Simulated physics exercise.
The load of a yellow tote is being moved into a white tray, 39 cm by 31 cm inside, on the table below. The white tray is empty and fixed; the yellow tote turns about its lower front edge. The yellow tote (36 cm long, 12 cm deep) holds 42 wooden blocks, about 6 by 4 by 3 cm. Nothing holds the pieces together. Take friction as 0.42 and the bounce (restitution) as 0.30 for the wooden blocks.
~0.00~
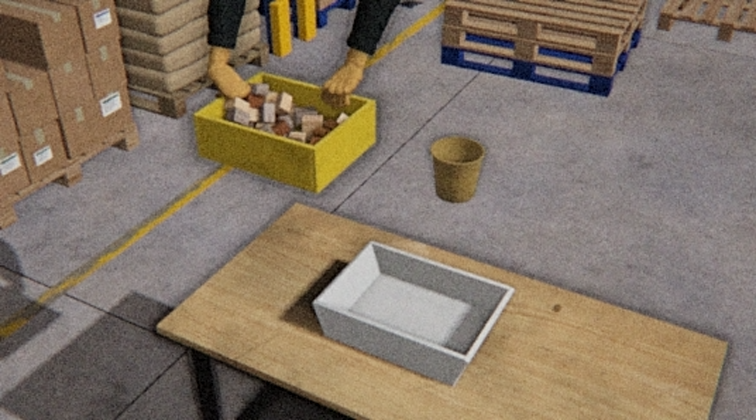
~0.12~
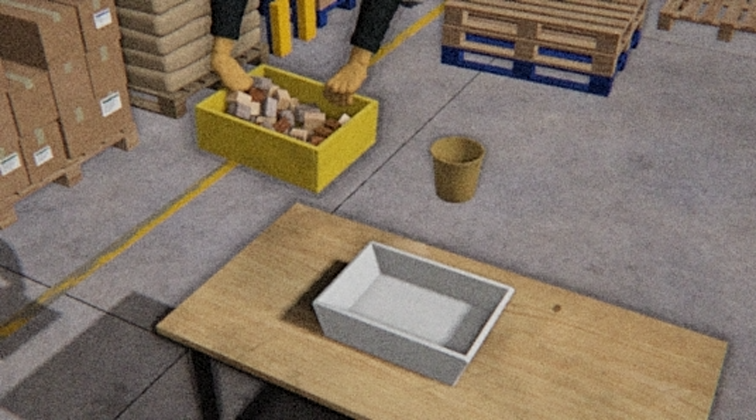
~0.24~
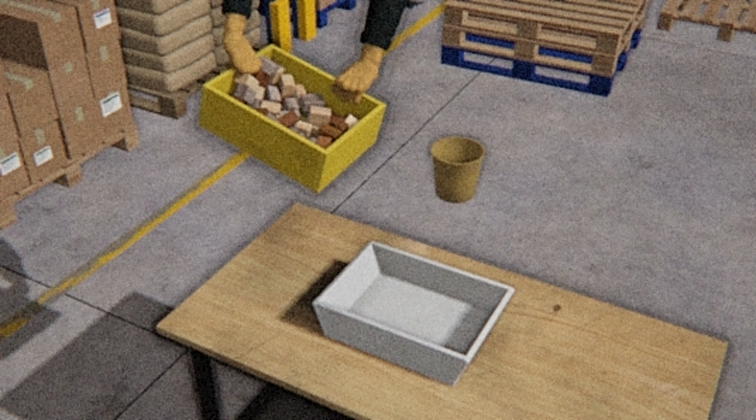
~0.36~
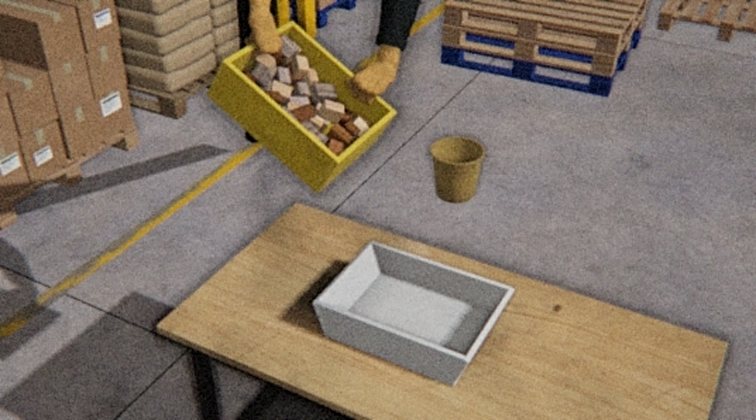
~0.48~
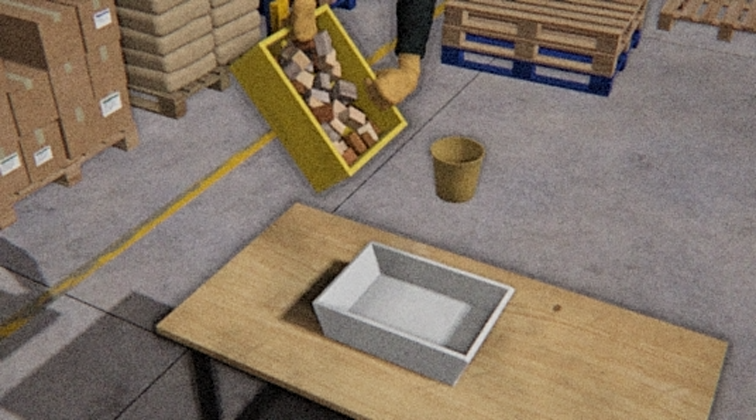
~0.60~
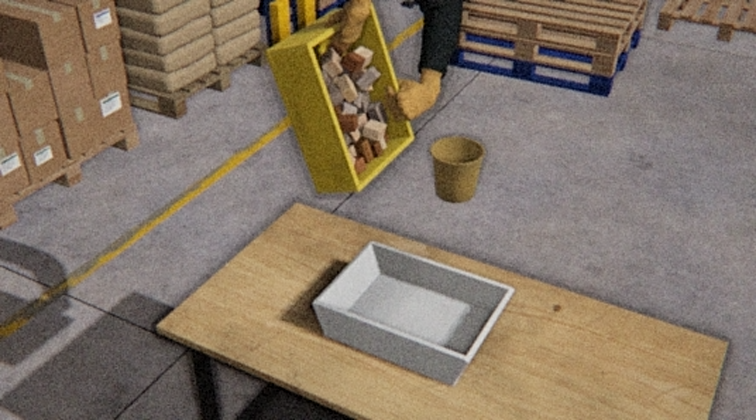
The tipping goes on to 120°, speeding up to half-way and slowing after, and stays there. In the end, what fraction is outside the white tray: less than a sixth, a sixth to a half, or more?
In the end fewer than one in six of them are outside the white tray.
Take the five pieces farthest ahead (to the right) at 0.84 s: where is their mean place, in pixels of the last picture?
At about (433, 240).
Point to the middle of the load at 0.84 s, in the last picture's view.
Around (377, 153).
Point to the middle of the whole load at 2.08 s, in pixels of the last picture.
At about (446, 322).
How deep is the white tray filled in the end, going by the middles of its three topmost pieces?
About 9 cm.
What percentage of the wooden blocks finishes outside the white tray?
Near 5 in a hundred.
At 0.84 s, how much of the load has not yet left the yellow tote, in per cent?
Some 80 per cent.
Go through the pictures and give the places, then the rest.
In the first picture (each is followed by its nearest rim corner in this view), yellow tote, (312, 147); white tray, (465, 358); 0° from level; none out.
Yellow tote, (315, 148); 4° from level, in the second picture.
Yellow tote, (324, 151); 15° from level, in the third picture.
Yellow tote, (336, 158); 31° from level, in the fourth picture.
Yellow tote, (349, 170); 50° from level, in the fifth picture.
Yellow tote, (358, 186); white tray, (465, 358); 70° from level; none out, in the sixth picture.
After 0.84 s, tilt 105°; 33 still in the yellow tote and 9 in the air.
After 1.13 s, tilt 120°; 12 still in the yellow tote, 13 in the white tray, 1 outside the white tray and 16 in the air.
After 1.55 s, tilt 120°; 39 in the white tray, 1 outside the white tray and 2 in the air.
Final count (at 2.08 s), 40 in the white tray and 2 outside the white tray. Asked share, 2 of 42, 5 per cent.
